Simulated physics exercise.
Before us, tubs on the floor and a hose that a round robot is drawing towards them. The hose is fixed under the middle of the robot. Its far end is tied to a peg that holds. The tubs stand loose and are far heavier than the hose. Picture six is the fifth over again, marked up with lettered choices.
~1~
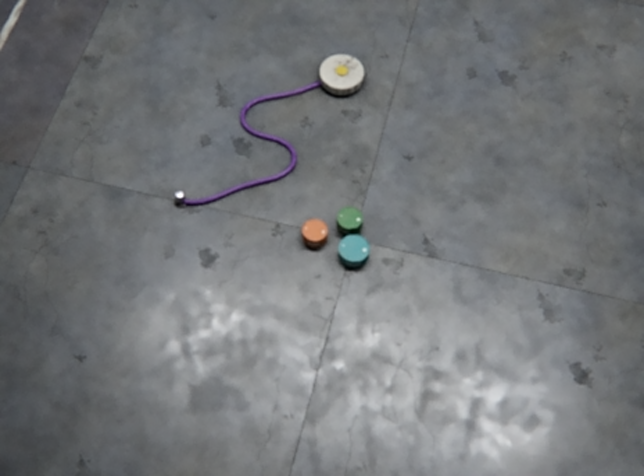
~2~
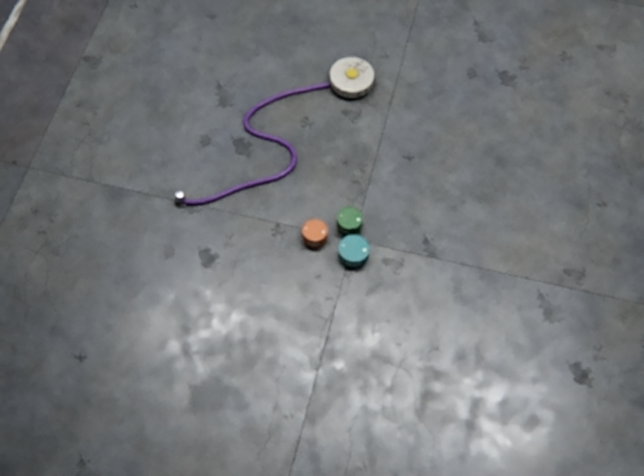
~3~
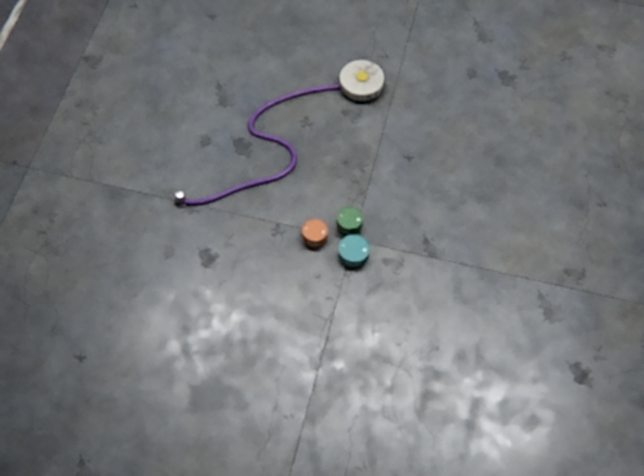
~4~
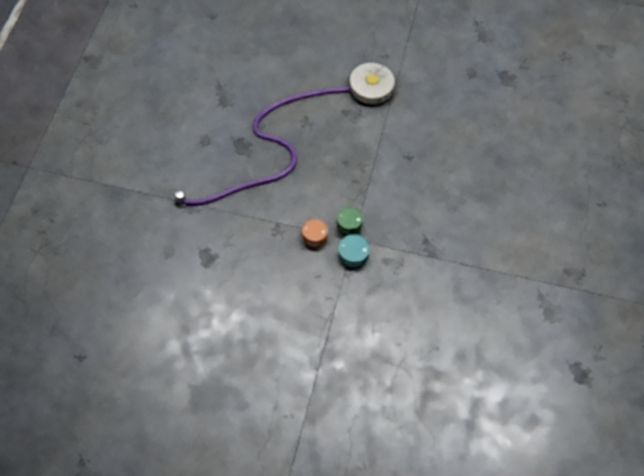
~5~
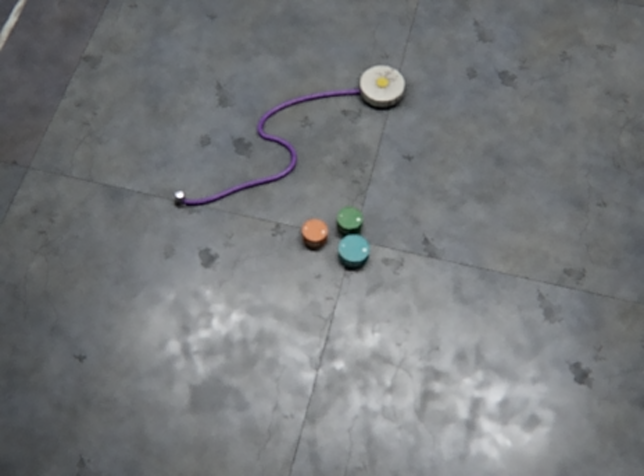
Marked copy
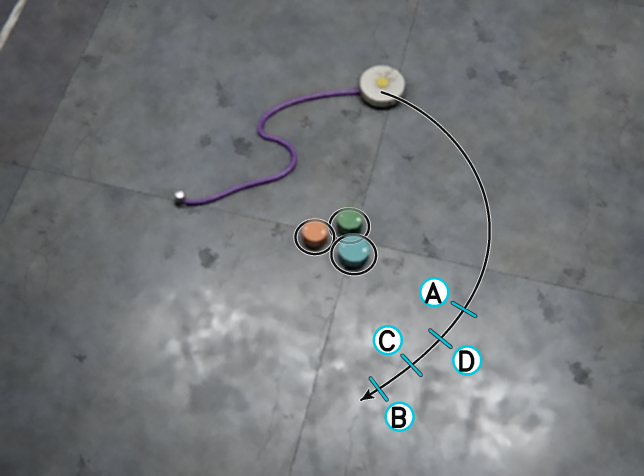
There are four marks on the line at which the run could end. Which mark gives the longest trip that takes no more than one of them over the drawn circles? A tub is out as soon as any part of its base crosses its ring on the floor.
The limit holds up to C.
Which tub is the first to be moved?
Green.
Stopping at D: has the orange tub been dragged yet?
No.
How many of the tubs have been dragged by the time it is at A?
The count is none.
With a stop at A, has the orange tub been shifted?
No.
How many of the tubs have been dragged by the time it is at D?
The count is none.
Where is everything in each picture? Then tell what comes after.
In the first frame, robot (342, 76); peg (180, 198); green tub (350, 222).
In the second frame, robot (352, 79); orange tub (315, 234).
In the third frame, robot (362, 81); peg (180, 198).
In the fourth frame, robot (372, 84); orange tub (315, 234).
In the fifth frame, robot (382, 87); peg (180, 198); green tub (350, 222); orange tub (315, 234).
On the marked copy, A at (464, 309); B at (379, 389); C at (412, 365); D at (440, 339); the route from (381, 92) via (489, 241) to (361, 400).
Taking C. A third of the way, robot (473, 161).
Two thirds of the way, robot (481, 275).
When it is over, robot (412, 362); green tub (345, 227); one over the rings.
As for the rest, A is within the limit but short; B has two over the rings; D is within the limit but short.
